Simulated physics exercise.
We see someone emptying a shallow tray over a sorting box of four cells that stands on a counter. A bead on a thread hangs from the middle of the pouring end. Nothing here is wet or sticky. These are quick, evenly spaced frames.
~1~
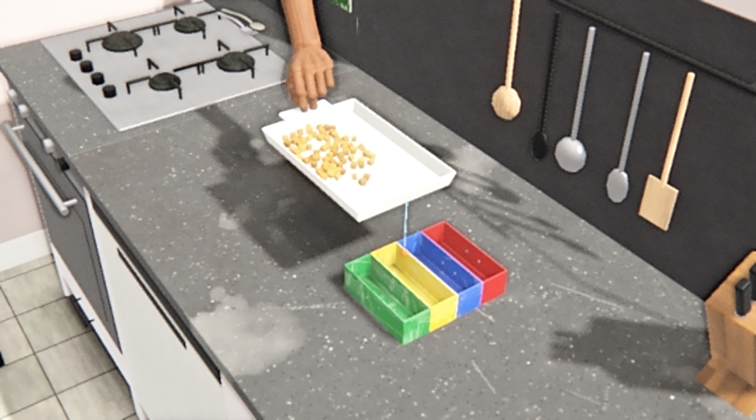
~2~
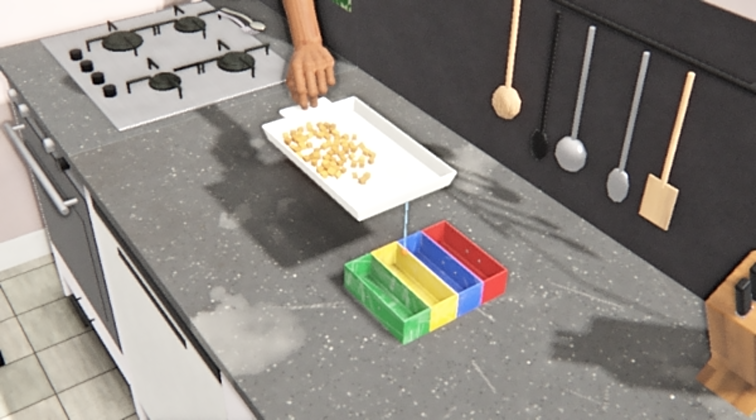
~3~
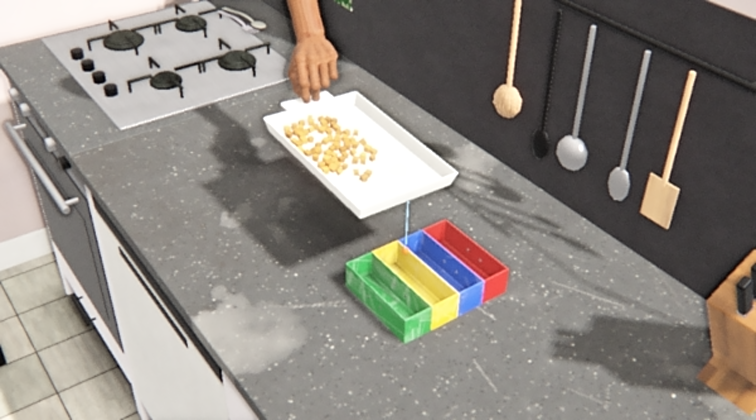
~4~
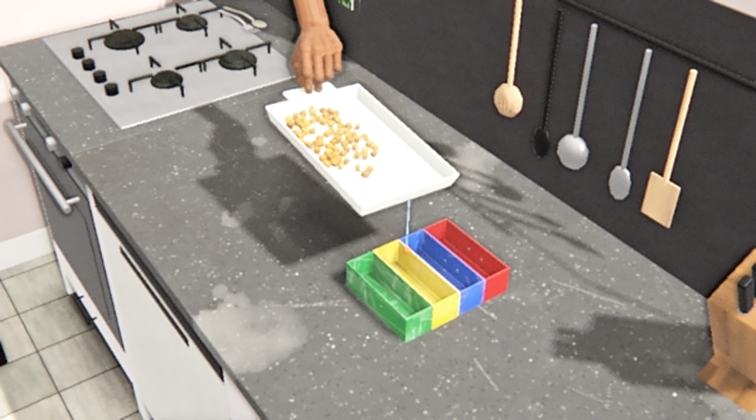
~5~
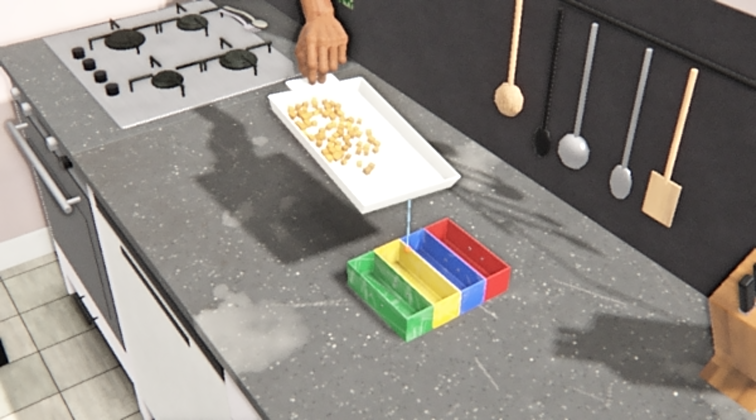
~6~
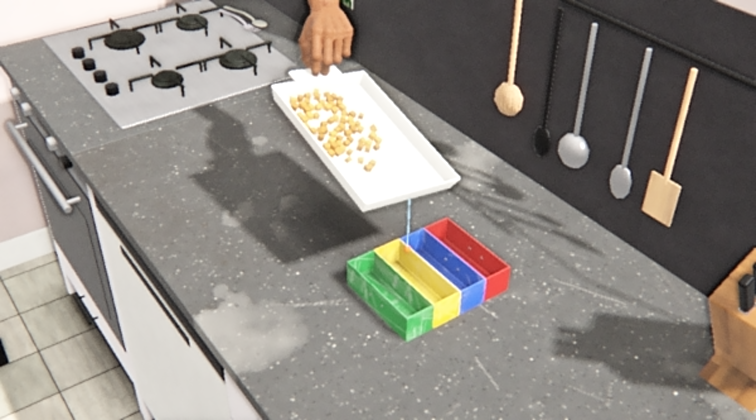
On a speckled kitchen counter beside a stove, a hand holds a white tray of small golden-brown pieces near a green, yellow, blue and red sorting box, then slowly raises the tray's far end, tilting it slightly toward the box.
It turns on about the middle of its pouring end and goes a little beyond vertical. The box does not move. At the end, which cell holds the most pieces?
Most goes to the red cell.
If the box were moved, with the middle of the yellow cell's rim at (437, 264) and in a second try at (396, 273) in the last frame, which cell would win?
In turn: That blue cell; the cell in red.
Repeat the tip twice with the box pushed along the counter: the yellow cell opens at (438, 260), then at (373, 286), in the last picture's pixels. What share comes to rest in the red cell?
Near 10 % and 0 %.
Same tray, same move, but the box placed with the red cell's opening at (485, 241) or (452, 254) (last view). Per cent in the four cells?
First some 100, then 60 per cent.
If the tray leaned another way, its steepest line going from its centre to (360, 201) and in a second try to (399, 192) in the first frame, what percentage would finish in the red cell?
The first gives 0 %, the second 10 %.
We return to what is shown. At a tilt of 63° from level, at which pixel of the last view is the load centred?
Close to (433, 177).
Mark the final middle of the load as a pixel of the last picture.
At about (454, 262).
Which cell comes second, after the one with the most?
The runner-up: Blue.
Soon, tray tipped steeply; most on the tray; a small part falling or outside the box.
A while on, tray tipped past a quarter turn; about half on the tray; about a quarter in the red cell; a small part in the blue cell; a small part falling or outside the box.
Towards the end, tray tipped past a quarter turn; about half in the red cell; about a third in the blue cell; a small part falling or outside the box.
Finally, tray tipped past a quarter turn; about half in the red cell; about a third in the blue cell; none in the green cell; none in the yellow cell; a small part outside the box.
